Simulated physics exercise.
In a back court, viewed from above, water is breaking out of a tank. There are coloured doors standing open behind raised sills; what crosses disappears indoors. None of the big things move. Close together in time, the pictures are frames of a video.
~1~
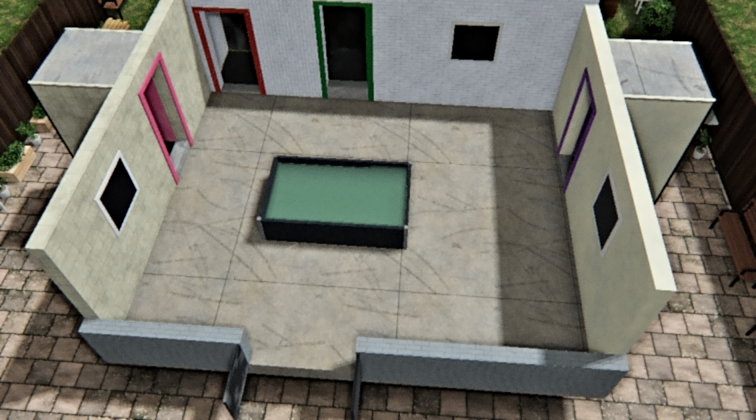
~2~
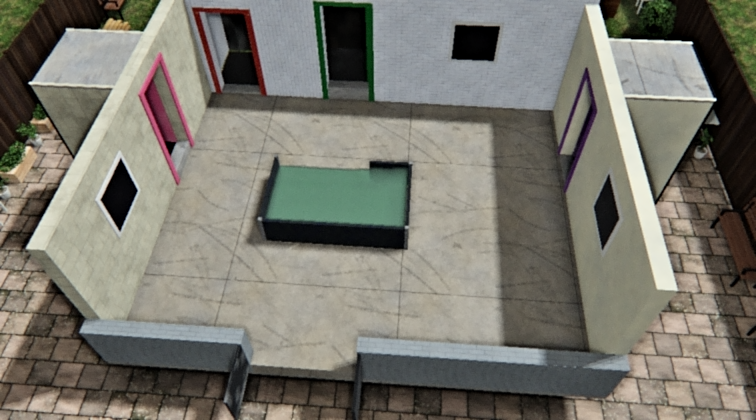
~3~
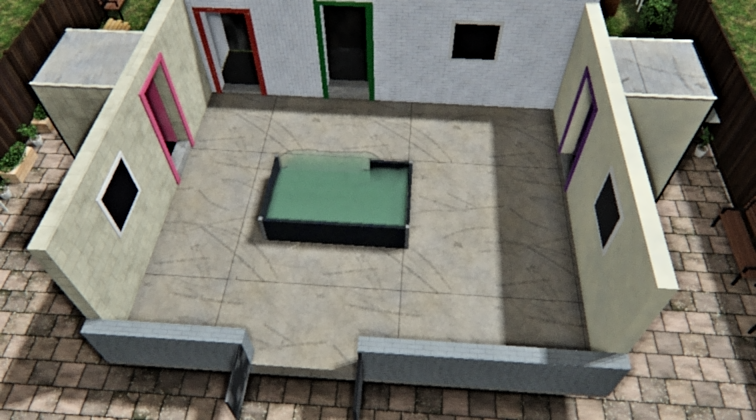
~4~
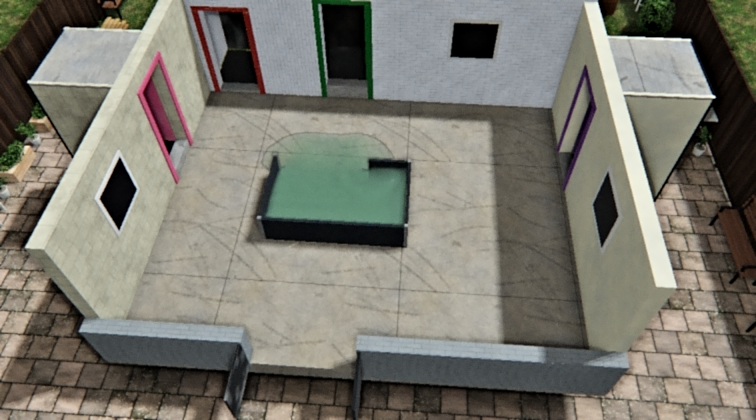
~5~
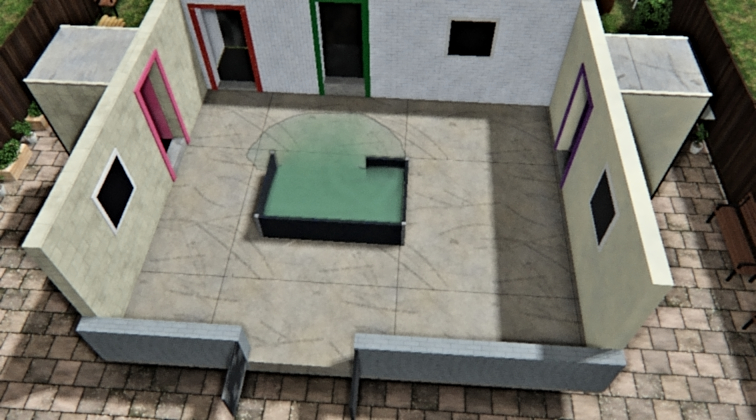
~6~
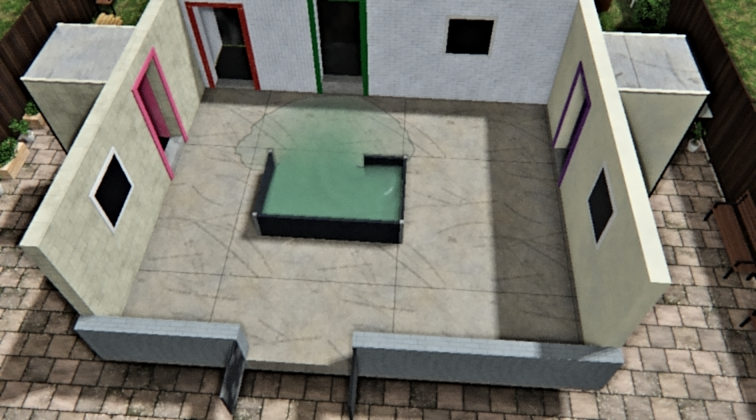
We see a dark open tank of green water in a walled court from above; part of its far side gives way, and water pours through the gap, spreading across the paving toward the back wall with its red and green doorways.
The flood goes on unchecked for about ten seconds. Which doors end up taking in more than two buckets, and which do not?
In the end the purple door tips over the cap there. The red door tips over the cap there. The pink door stays at or under the cap there. The green door stays at or under the cap there.
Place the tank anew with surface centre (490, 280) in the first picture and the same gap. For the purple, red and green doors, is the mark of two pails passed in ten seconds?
Result: Purple door tops the limit, red door stays inside the limit, green door stays inside the limit.
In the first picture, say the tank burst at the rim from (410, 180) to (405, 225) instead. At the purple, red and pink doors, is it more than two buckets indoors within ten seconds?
With the breach there, the purple overshoots, the red stays within limits and the pink stays within limits.
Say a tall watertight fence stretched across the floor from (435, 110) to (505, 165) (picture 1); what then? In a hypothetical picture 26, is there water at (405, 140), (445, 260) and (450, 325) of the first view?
In that order: Under water, dry, dry.
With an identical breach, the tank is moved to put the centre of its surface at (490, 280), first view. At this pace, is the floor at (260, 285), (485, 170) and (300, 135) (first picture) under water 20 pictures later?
Points in order: Not reached; inundated; inundated.
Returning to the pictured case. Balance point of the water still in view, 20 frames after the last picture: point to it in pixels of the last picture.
It is around (329, 145).
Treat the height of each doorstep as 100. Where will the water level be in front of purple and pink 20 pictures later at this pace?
Readings, in sequence: 210 percent and 30 percent.
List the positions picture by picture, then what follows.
The open tank at (338, 193) is whole and still, in the first frame.
The front is at a hidden place, out from the gap on the open tank's far side, in the second frame.
Water pours out on the open tank's far side and has run to a hidden place, in the third frame.
Water pours out on the open tank's far side and has run to (373, 140), in the fourth frame.
The front is at (361, 117), out from the gap on the open tank's far side, in the fifth frame.
Water pours out on the open tank's far side and has run to (353, 98), in the sixth frame.
A moment on, water covers 20 % of the floor; the purple door not reached, the red door not reached, the pink door not reached, the green door wet at the sill, nothing in.
Next, water covers 25 % of the floor; the purple door not reached, the red door under two buckets in, the pink door not reached, the green door wet at the sill, nothing in.
Then, water covers 40 % of the floor; the purple door wet at the sill, nothing in, the red door over two buckets in, the pink door wet at the sill, nothing in, the green door wet at the sill, nothing in.
Later, water covers 70 % of the floor; the purple door over two buckets in, the red door far over two buckets in, the pink door wet at the sill, nothing in, the green door wet at the sill, nothing in.
In the end, water covers 90 % of the floor; the purple door over two buckets in, the red door far over two buckets in, the pink door wet at the sill, nothing in, the green door wet at the sill, nothing in.
